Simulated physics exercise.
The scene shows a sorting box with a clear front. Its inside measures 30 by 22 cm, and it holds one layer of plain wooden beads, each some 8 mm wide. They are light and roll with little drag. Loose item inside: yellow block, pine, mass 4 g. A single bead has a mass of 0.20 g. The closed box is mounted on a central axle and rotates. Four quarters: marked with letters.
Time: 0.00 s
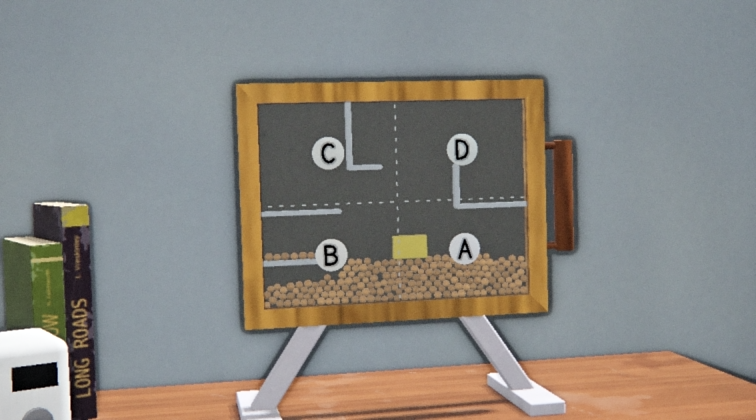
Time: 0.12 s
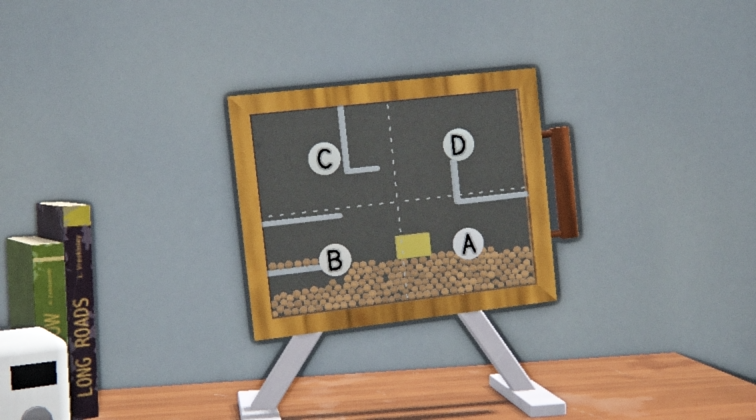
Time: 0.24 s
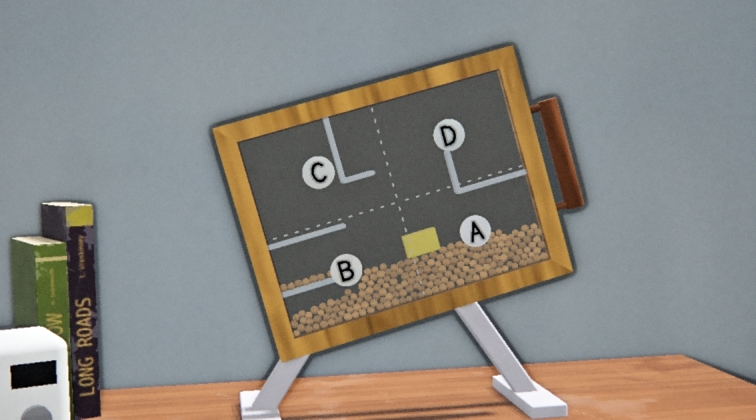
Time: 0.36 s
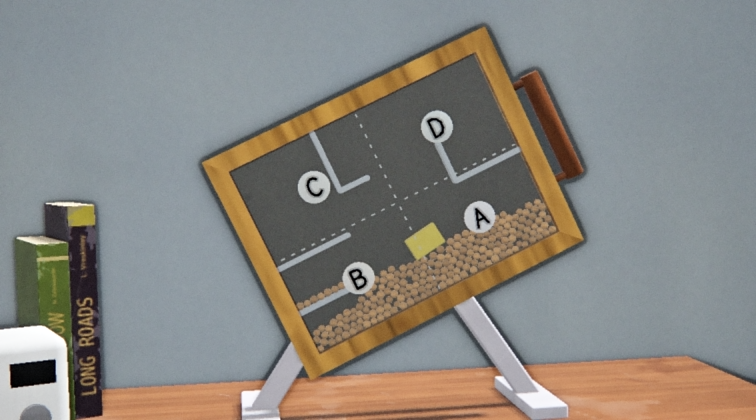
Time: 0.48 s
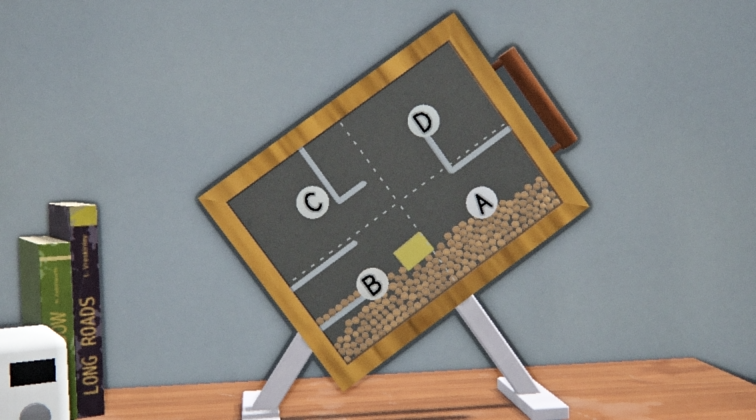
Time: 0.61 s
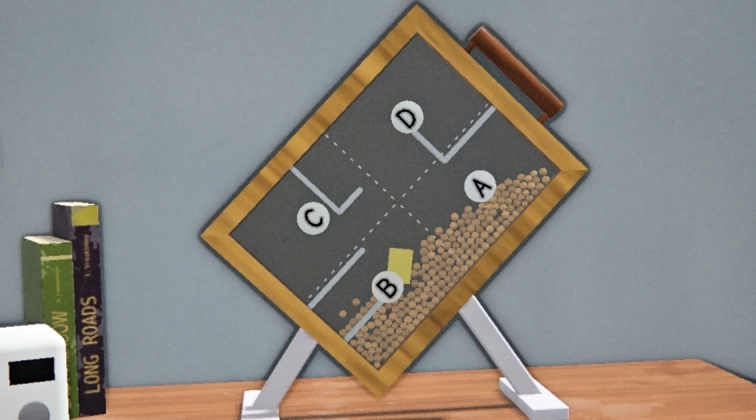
A wooden-framed box with a clear front and a brown handle on its right stands on pale legs on a wooden table against a grey-blue wall, seen from the front by a still camera. Tan beads and a yellow block lie inside among grey walls and lettered discs, with books at left. The box turns anticlockwise from level to steeply tilted, as beads shift left and the block slides leftward, tilting.
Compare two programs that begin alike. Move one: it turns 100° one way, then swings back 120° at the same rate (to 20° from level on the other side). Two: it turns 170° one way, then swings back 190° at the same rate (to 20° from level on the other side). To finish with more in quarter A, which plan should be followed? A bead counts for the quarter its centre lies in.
It is the later plan.
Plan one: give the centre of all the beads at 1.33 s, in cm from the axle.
Roughly 7 centimetres to the right and 5 centimetres below.
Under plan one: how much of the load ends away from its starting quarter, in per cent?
Roughly 5 per cent.
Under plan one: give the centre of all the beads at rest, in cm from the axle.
Left: About 2 cm; below: About 9 cm.
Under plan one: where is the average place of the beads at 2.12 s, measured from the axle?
The middle sits around 2 cm left of it and 10 cm below it.
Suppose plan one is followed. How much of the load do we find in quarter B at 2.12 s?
The share there is some 90 per cent.
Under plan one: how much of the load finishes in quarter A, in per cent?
About 55 %.
Plan one. 1.33 s, it stands 100° anticlockwise; the beads' middle is 7 cm right of and 5 cm below the centre; A 10 %, B 85 %, C 5 %.
After 2.12 s, it stands 40° anticlockwise; the beads' middle is 2 cm left of and 10 cm below the centre; B 90 %, C 10 %.
After 2.90 s, it stands 20° clockwise; the beads' middle is 7 cm left of and 6 cm below the centre; A 25 %, B 70 %, C 5 %.
At rest by 3.8 s, it stands 20° clockwise; A 55 %, B 45 %, C 0 %, D 0 %.
Plan two would end with A 70 %, B 30 %, C 0 %, D 0 %.
